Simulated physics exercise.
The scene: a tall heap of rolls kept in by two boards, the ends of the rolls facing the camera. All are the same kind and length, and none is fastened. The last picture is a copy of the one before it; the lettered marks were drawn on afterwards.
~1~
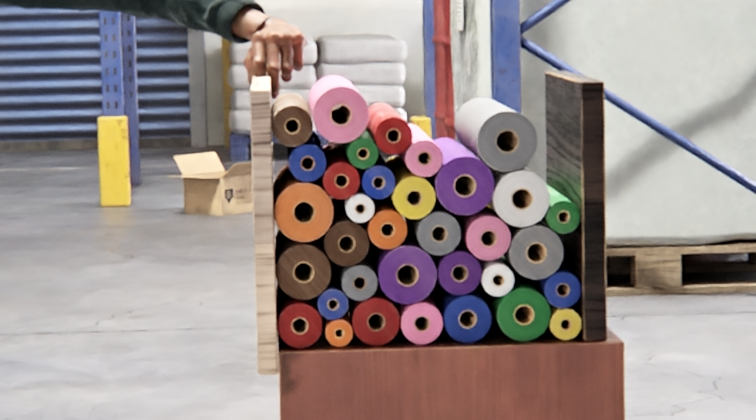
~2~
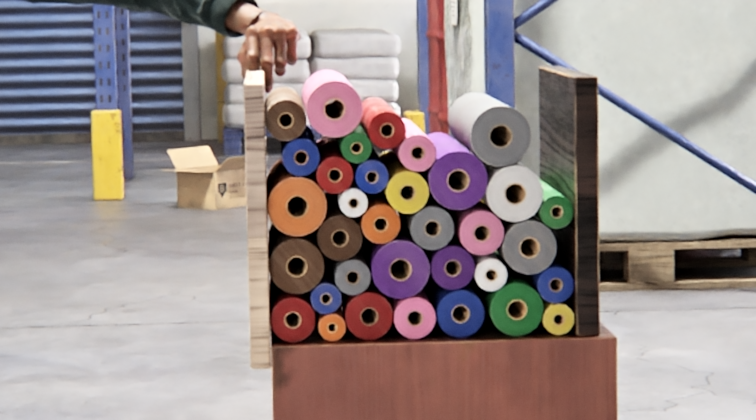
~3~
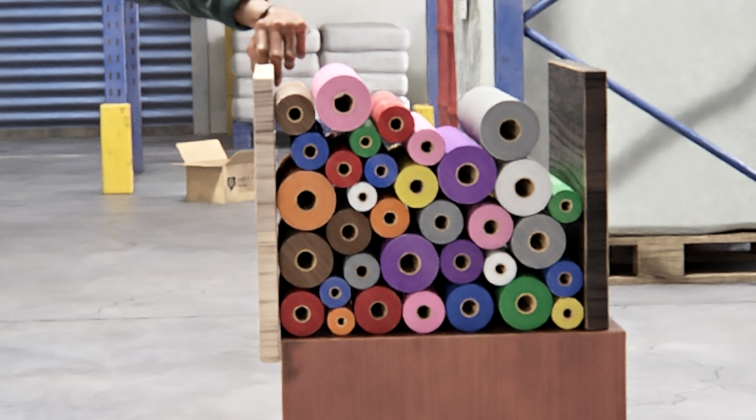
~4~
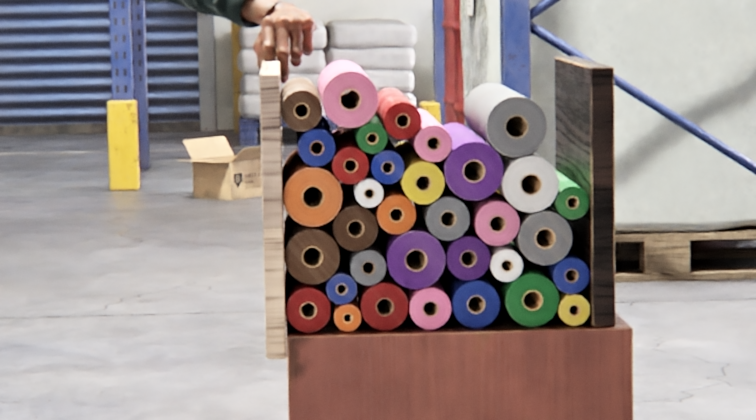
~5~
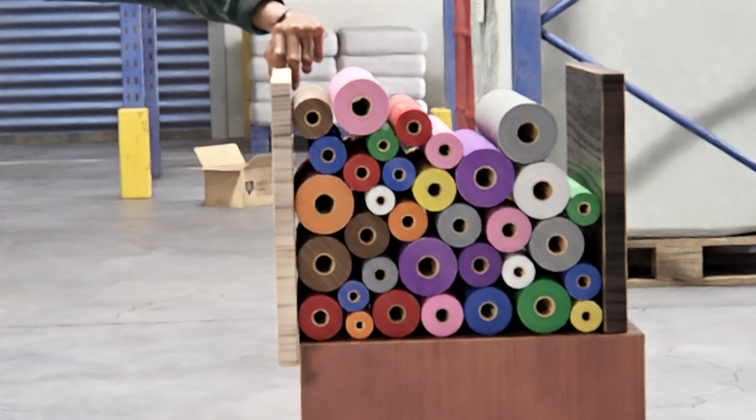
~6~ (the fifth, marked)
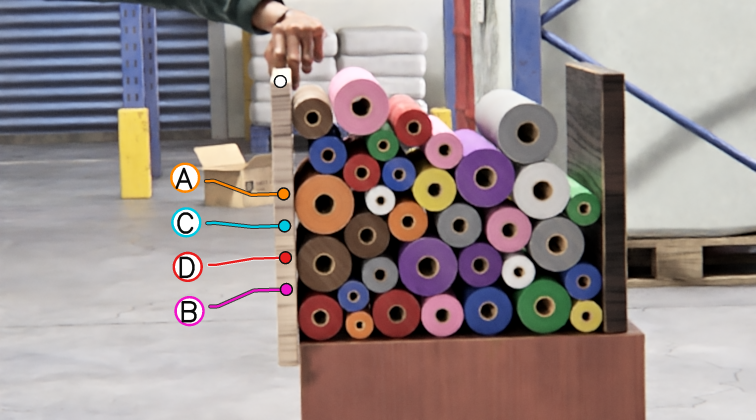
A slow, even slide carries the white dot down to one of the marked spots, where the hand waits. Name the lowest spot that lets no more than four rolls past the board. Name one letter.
The last mark within the limit is C.
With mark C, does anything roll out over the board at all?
At C: Yes.
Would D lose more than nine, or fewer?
At D, fewer than nine.
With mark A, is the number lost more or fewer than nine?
Fewer than nine.
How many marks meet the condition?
Two of the four.
On the marked copy, A at (283, 194); B at (286, 290); C at (284, 226); D at (285, 258); the white dot at (280, 81).
Taking C. A third of the way, top of the board (293, 156).
Two thirds of the way, top of the board (295, 225).
When it is over, top of the board (295, 225), three out over the board.
As for the rest, A one out over the board; B more than four out over the board; D more than four out over the board.
